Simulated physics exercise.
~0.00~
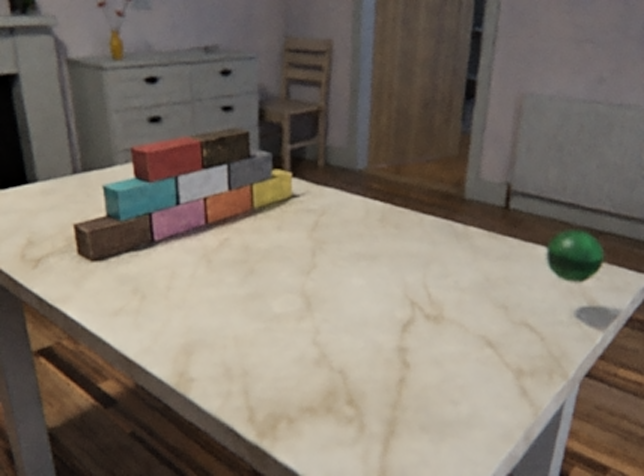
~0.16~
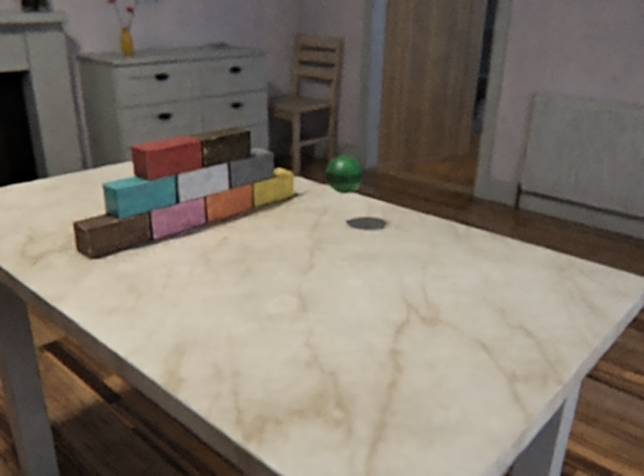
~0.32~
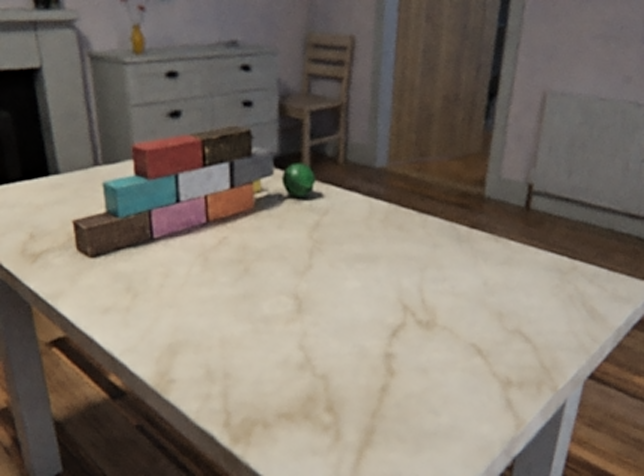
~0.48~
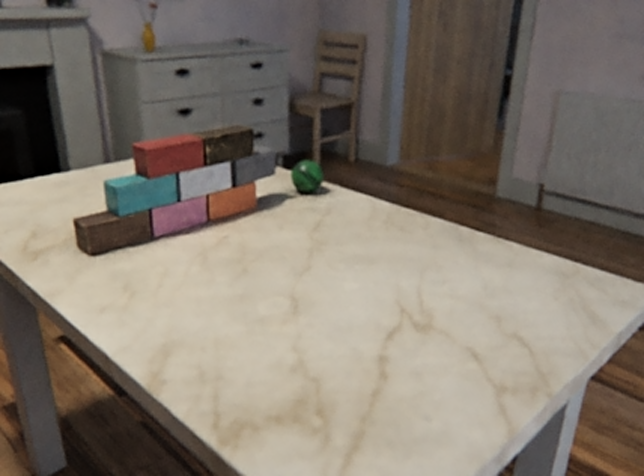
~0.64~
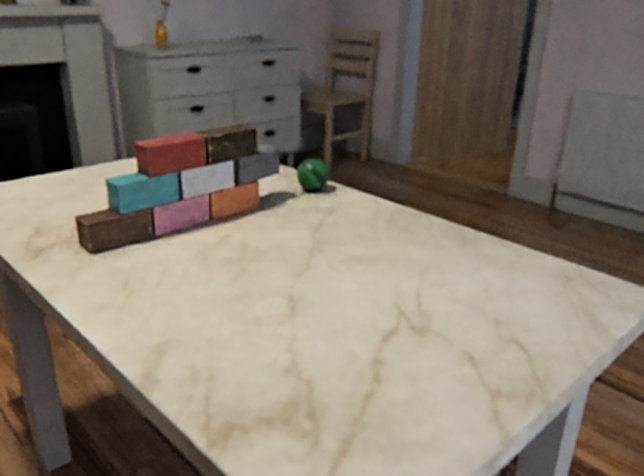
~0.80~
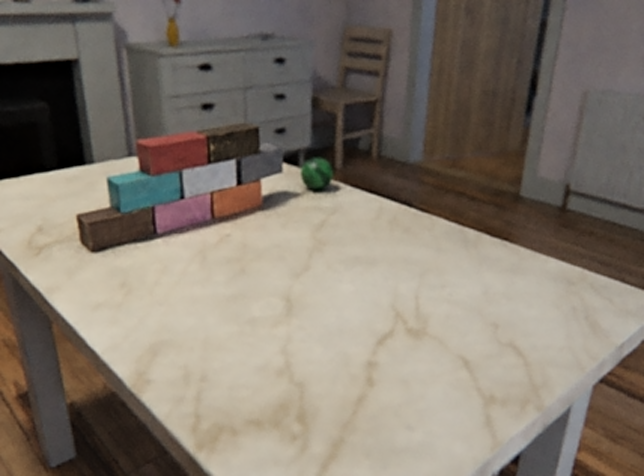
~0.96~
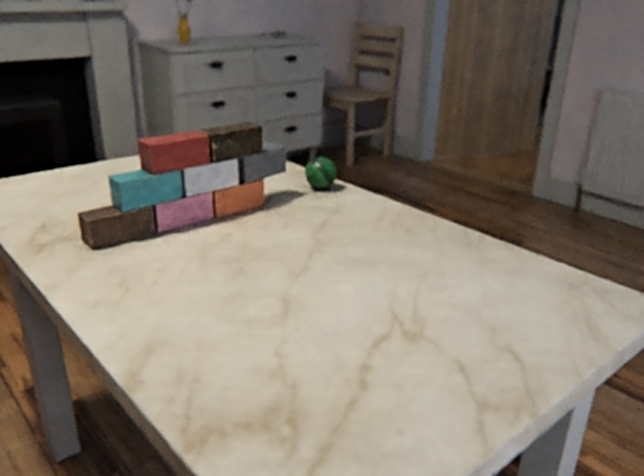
The video shows a green ball flying leftward over a marble-topped table toward a stepped pile of coloured blocks. It reaches the yellow block at the pile's right end, which shifts left and disappears from view, and the ball settles nearby while the other blocks stay stacked.
